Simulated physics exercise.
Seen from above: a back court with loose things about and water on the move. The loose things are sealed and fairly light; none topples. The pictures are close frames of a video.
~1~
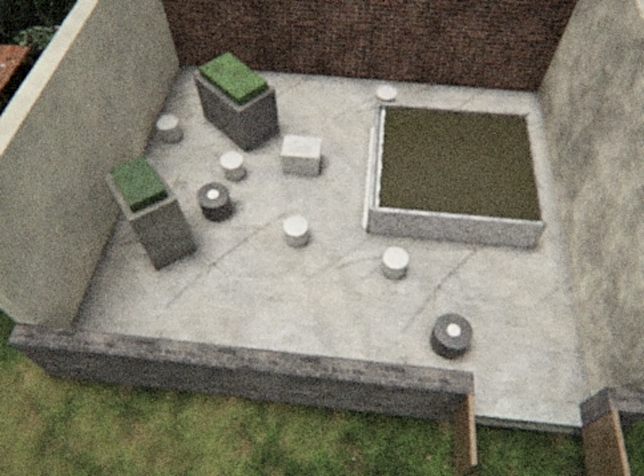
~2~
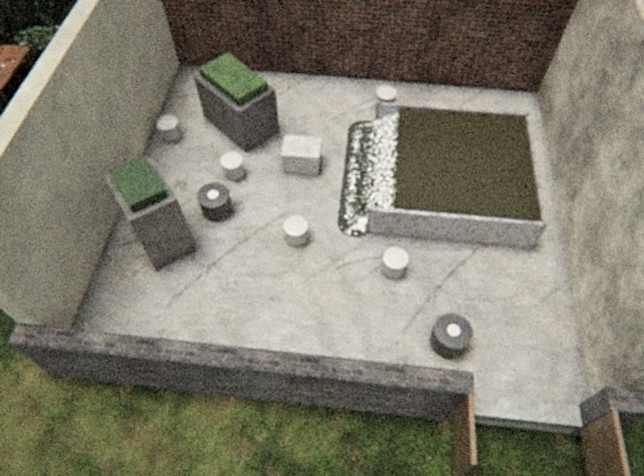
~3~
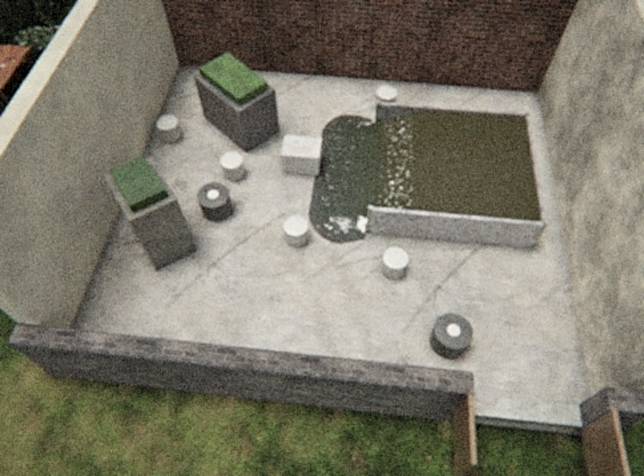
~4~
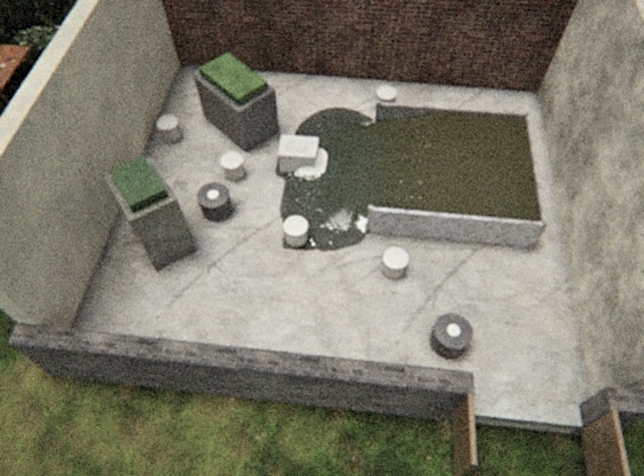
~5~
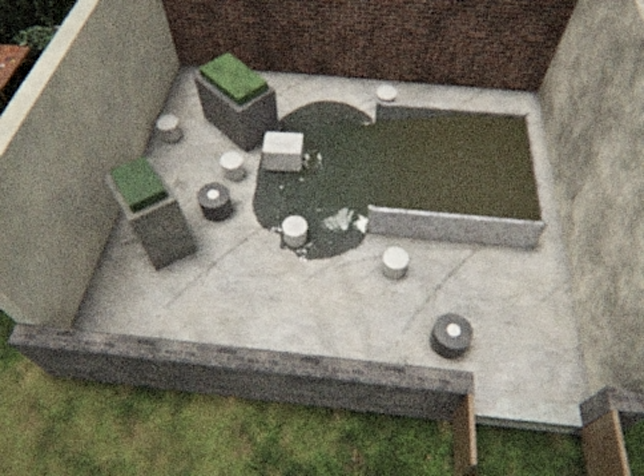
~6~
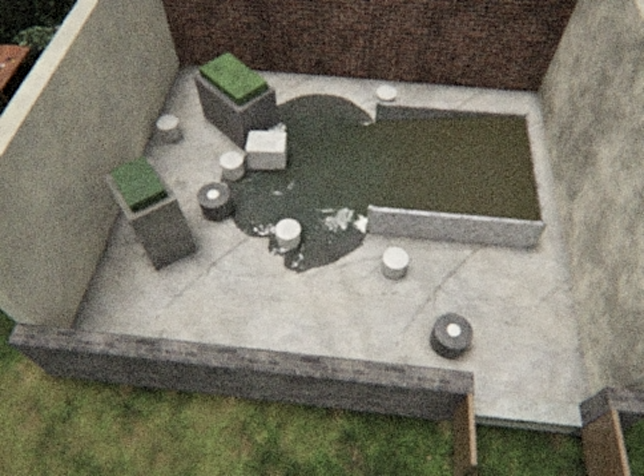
A paved court enclosed by pale side walls and a brick back wall is seen from high above by a still camera, with grass in front. Two grey planters topped with green stand left, small pale and dark cylinders and a whitish block dot the floor, and a low-walled tank of murky green water sits right. Water bursts from the tank's left side, spreads leftward in a dark, foam-flecked pool, and pushes the block left, then nudges one pale cylinder slightly.
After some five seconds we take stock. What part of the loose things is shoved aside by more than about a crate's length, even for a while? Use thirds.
Share: From one to two thirds.
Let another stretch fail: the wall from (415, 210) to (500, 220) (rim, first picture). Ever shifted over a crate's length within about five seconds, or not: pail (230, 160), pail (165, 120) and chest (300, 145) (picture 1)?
As listed: Short of that, under that, never so far.
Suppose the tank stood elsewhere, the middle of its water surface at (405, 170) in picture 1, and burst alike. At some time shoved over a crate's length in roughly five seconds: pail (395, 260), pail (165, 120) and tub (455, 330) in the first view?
As listed: No, swept aside, less than that.
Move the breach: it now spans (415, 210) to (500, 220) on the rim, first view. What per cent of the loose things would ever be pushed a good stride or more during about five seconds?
Close to 20 %.
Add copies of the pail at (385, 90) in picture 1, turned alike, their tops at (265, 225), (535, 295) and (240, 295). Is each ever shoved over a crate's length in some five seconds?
In turn: Pushed that far, no, moved that far.
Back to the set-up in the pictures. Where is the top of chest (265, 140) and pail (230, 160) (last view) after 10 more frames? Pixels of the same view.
Around (145, 155) and (151, 127).
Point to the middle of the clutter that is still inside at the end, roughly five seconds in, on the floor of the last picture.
Close to (260, 186).
A moment on, 2 of 8 are well off their spots; 1 afloat.
Next, 4 of 8 are well off their spots; 3 afloat.
Later, 5 of 8 are well off their spots; 5 afloat.
In the end, 5 of 8 are well off their spots, and 5 have been at some point; 5 afloat.
